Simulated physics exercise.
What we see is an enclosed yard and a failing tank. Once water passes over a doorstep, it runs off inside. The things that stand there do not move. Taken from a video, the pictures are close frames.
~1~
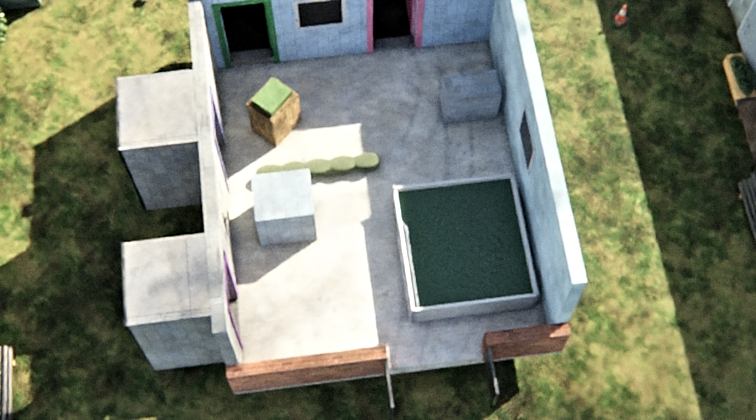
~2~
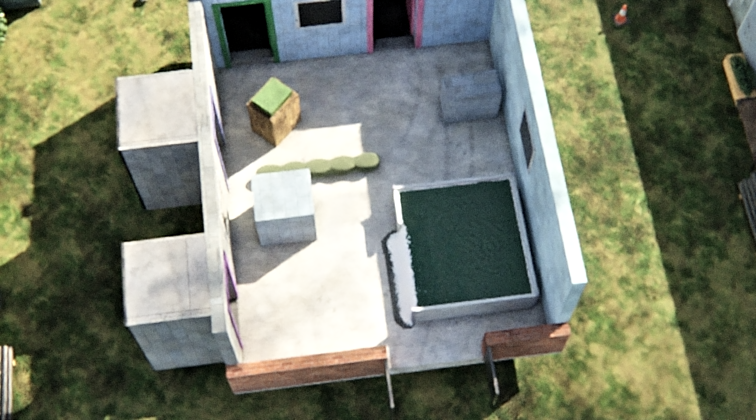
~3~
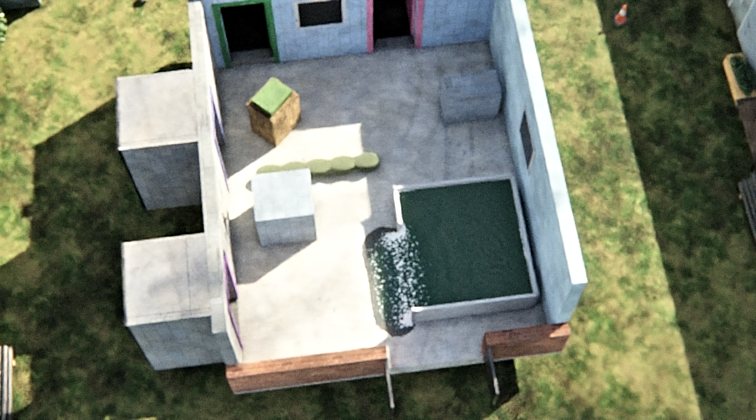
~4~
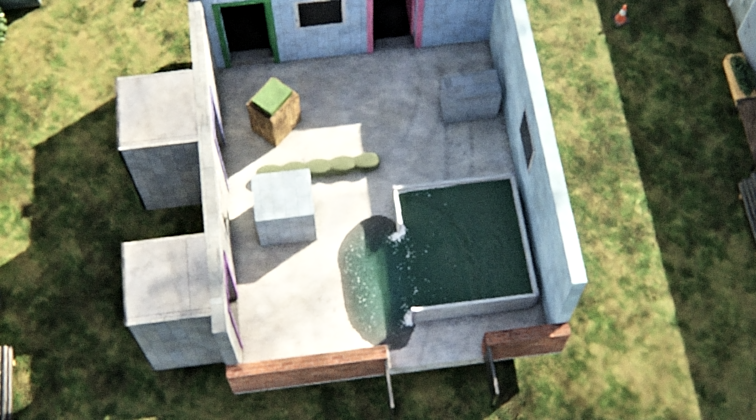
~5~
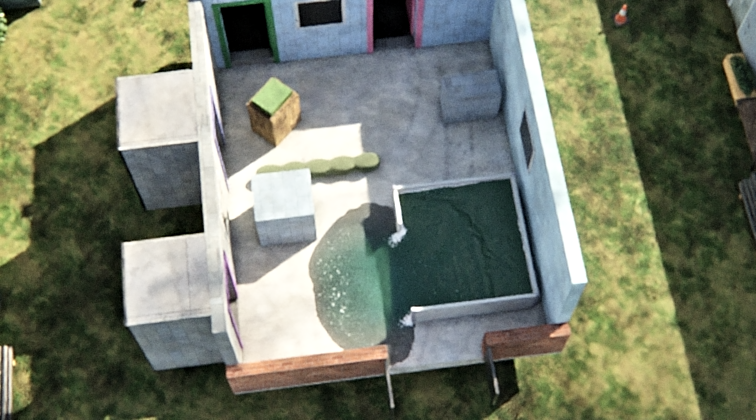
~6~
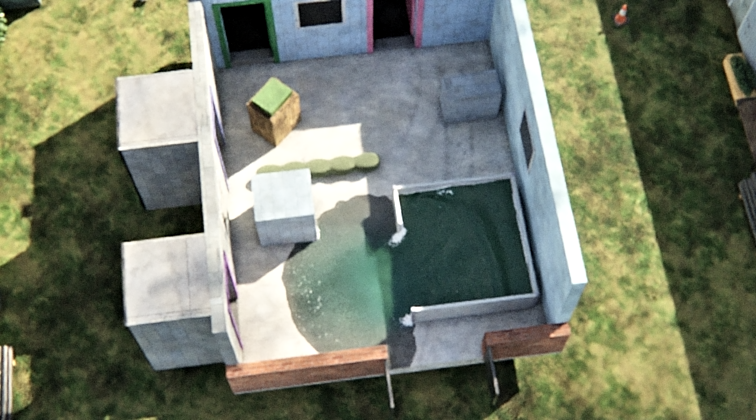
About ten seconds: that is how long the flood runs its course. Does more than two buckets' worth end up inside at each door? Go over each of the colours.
In order: The blue door doesn't overshoot the mark there; the pink door doesn't overshoot the mark there; the purple door overshoots the mark there; the green door doesn't overshoot the mark there.
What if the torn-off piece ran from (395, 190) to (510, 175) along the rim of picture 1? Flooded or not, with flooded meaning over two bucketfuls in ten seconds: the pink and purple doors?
In brief, the pink door goes past the mark; the purple door stops short.
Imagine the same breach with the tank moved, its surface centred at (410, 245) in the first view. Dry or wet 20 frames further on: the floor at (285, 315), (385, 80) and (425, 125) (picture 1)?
Well, in the order you listed them, they'd be reached by the flood, unreached and unreached.
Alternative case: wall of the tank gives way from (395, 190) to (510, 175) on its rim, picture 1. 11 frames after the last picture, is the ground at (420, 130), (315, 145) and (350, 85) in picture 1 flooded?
Taken in turn they're swamped, unwetted and swamped.
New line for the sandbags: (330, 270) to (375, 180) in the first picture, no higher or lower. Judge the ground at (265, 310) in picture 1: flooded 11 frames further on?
At that place: Submerged.
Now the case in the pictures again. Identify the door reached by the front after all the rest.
My answer: The pink one.
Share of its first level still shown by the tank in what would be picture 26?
About 38 %.
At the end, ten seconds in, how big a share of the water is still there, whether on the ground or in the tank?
Near 72 percent, give or take.
A moment on, water covers 30 % of the floor; the blue door not reached, the pink door not reached, the purple door under two buckets in, the green door not reached.
Next, water covers 35 % of the floor; the blue door not reached, the pink door not reached, the purple door far over two buckets in, the green door not reached.
Then, water covers 45 % of the floor; the blue door wet at the sill, nothing in, the pink door not reached, the purple door far over two buckets in, the green door not reached.
Later, water covers 65 % of the floor; the blue door wet at the sill, nothing in, the pink door not reached, the purple door far over two buckets in, the green door wet at the sill, nothing in.
In the end, water covers 95 % of the floor; the blue door wet at the sill, nothing in, the pink door wet at the sill, nothing in, the purple door far over two buckets in, the green door wet at the sill, nothing in.
